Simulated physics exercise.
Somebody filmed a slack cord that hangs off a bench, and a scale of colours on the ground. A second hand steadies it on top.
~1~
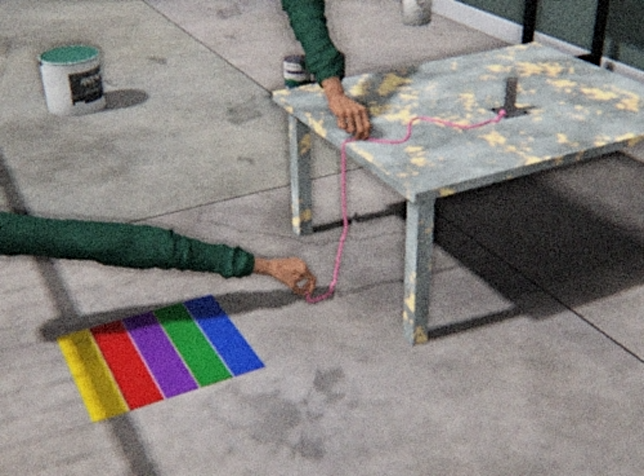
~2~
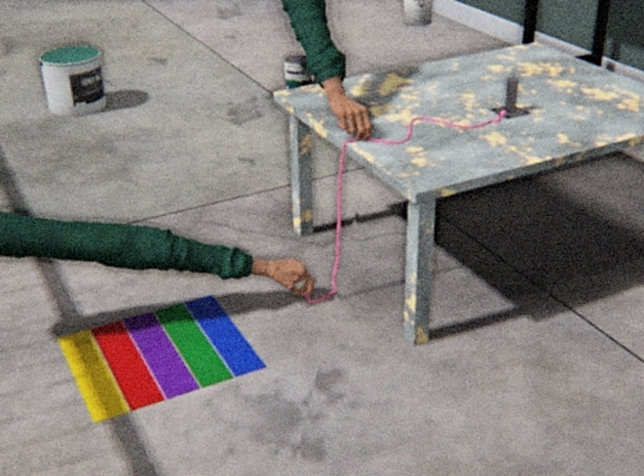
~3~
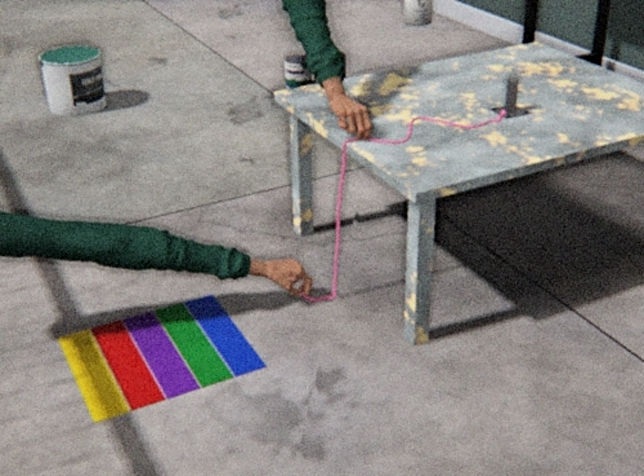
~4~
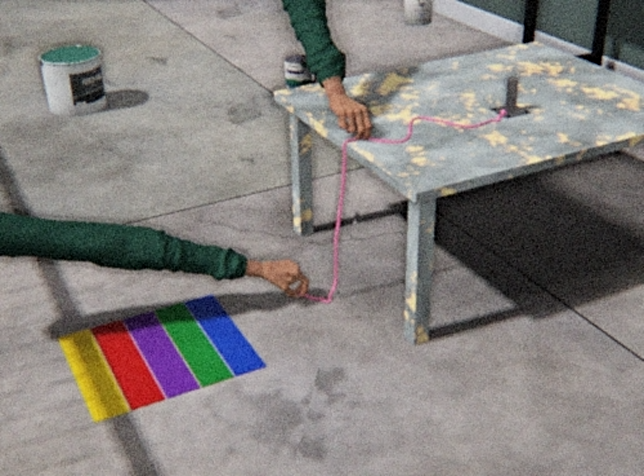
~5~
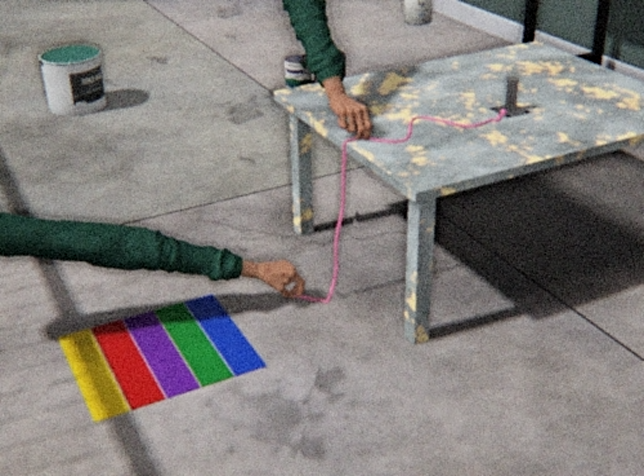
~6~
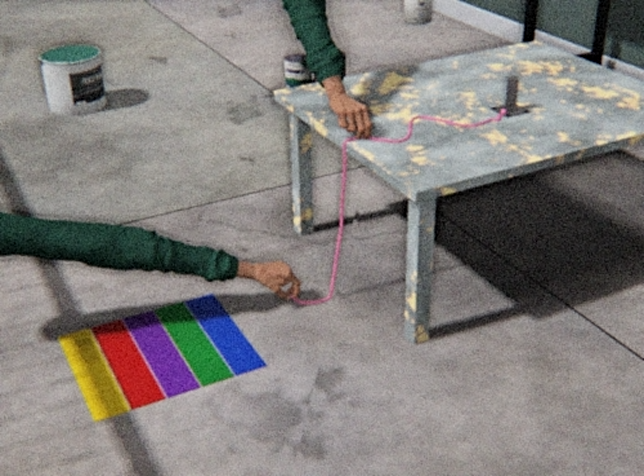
In the video, one hand rests on a paint-spotted bench beside a slack pink cord hanging over its edge, while another hand near the ground draws the cord's end slightly left, above a strip of coloured bands.
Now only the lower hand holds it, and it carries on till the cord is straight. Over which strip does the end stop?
It halts on the red strip.
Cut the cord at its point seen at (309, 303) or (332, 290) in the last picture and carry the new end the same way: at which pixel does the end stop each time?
Near (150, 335) and (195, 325).
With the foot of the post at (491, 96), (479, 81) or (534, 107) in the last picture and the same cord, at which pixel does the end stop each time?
The places are (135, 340), (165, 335) and (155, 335).
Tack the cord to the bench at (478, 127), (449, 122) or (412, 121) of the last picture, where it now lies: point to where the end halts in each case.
Near (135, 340), (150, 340) and (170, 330).
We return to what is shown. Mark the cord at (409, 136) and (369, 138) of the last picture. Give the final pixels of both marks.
They go to (352, 140) and to (315, 175).
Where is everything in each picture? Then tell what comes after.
In the first picture, end (307, 292); blue (240, 357); green (207, 367); purple (174, 378); red (139, 389); yellow (104, 400).
In the second picture, end (305, 293); cord through (492, 121) (433, 120) (406, 141) (344, 151) (339, 217) (334, 283).
In the third picture, end (303, 294).
In the fourth picture, end (300, 294); cord through (493, 120) (433, 120) (406, 140) (345, 150) (339, 217) (335, 282).
In the fifth picture, end (296, 295).
In the sixth picture, end (291, 296); cord through (493, 120) (433, 119) (406, 139) (345, 150) (342, 216) (333, 282).
Early on, end near (189, 326); over green.
Midway, end near (147, 339); over purple.
At the end of the slack, end near (122, 346); over red. Over red.
